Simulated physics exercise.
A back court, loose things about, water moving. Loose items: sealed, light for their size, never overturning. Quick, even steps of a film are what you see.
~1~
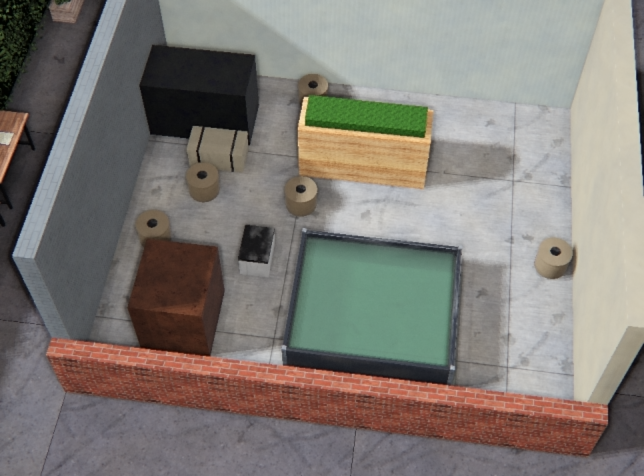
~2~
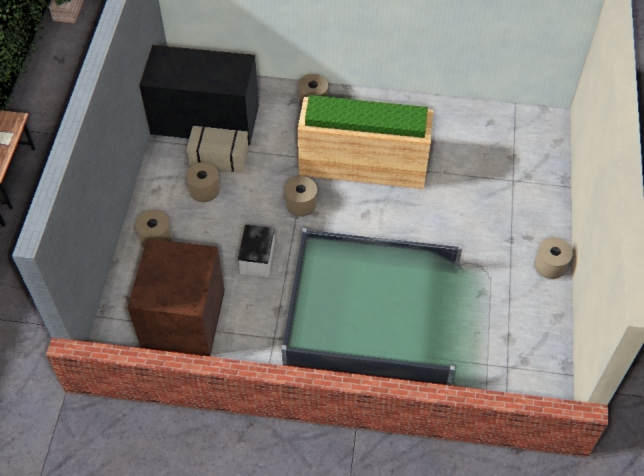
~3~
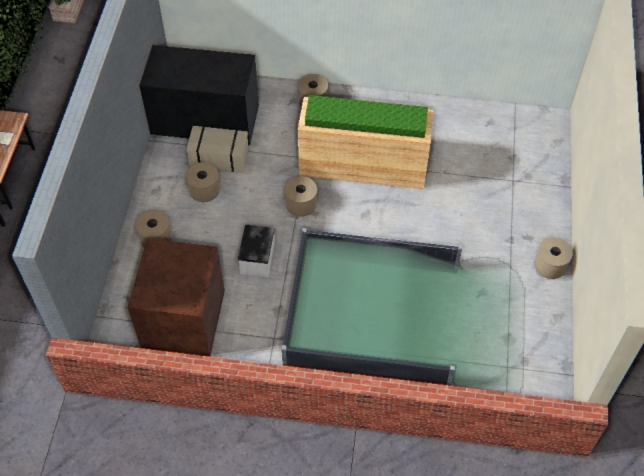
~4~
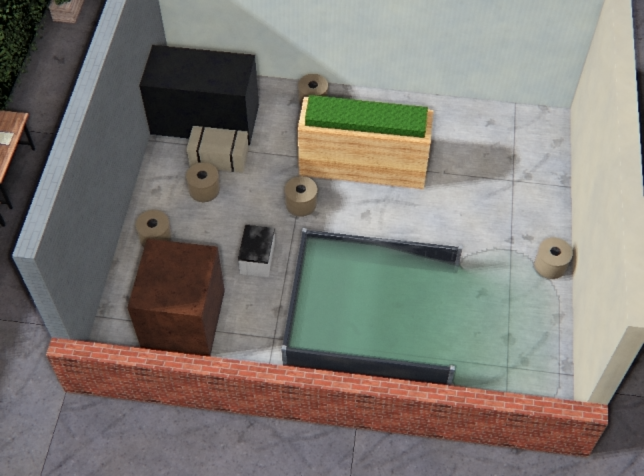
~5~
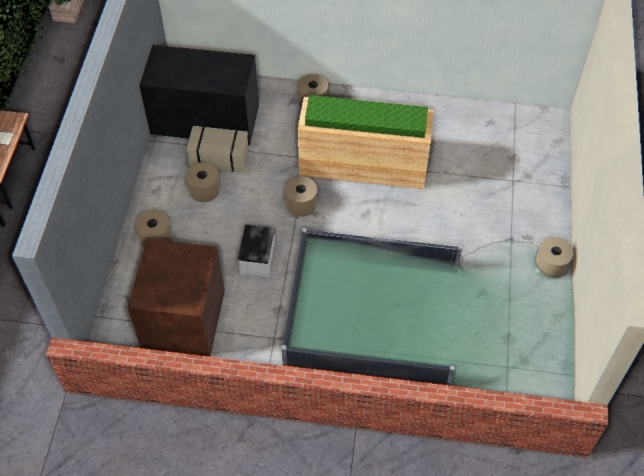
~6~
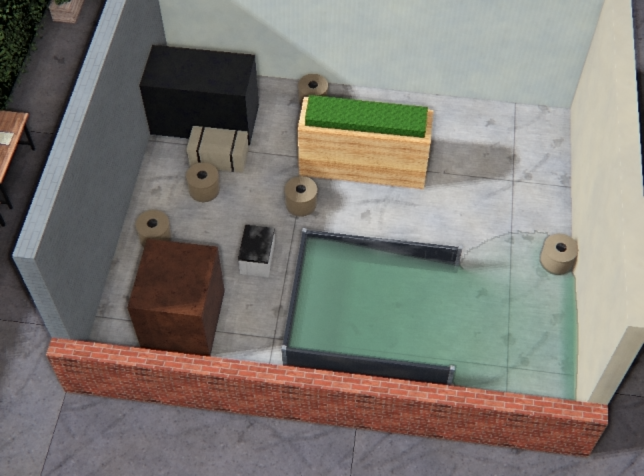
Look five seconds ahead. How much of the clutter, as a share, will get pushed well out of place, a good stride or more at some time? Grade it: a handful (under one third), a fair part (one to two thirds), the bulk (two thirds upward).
A handful.
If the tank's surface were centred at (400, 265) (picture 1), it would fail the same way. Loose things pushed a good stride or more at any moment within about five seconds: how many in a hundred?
About 30 %.
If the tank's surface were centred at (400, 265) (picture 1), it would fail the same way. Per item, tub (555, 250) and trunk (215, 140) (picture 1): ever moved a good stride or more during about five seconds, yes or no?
Going in the order given, the first got carried that far and the second did not get there.
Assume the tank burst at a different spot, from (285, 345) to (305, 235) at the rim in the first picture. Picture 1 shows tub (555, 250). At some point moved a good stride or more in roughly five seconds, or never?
For that one: It fell short.
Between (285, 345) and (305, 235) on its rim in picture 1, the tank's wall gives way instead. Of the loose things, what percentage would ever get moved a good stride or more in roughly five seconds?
It comes to roughly 90 %.
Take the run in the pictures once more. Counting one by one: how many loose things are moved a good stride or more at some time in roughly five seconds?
2.
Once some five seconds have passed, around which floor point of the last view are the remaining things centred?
That works out to about (240, 185) on the floor.
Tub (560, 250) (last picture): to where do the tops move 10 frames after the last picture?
Close to (509, 124).
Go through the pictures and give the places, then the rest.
In the first frame, a tub at (555, 251) rests on the ground; a chest at (256, 243), on the bottom; 0 of 7 have shifted.
In the second frame, a tub at (555, 251), on the bottom; a chest at (256, 243), on the bottom; 0 of 7 have shifted.
In the third frame, a tub at (555, 251) rests on the ground; a chest at (256, 243) rests on the ground; 0 of 7 have shifted.
In the fourth frame, a tub at (555, 251) rests on the ground; a chest at (256, 243) rests on the ground; 0 of 7 have shifted.
In the fifth frame, a tub at (556, 251), on the bottom; a chest at (256, 243), on the bottom; 0 of 7 have shifted.
In the sixth frame, a tub at (561, 248), on the bottom, close to its start; a chest at (256, 243), on the bottom; 1 of 7 have shifted.
A moment on, 0 of 7 are well off their spots; 1 afloat.
Next, 1 of 7 are well off their spots; 0 afloat.
Later, 1 of 7 are well off their spots; 1 afloat.
In the end, 2 of 7 are well off their spots, and 2 have been at some point; 1 afloat.
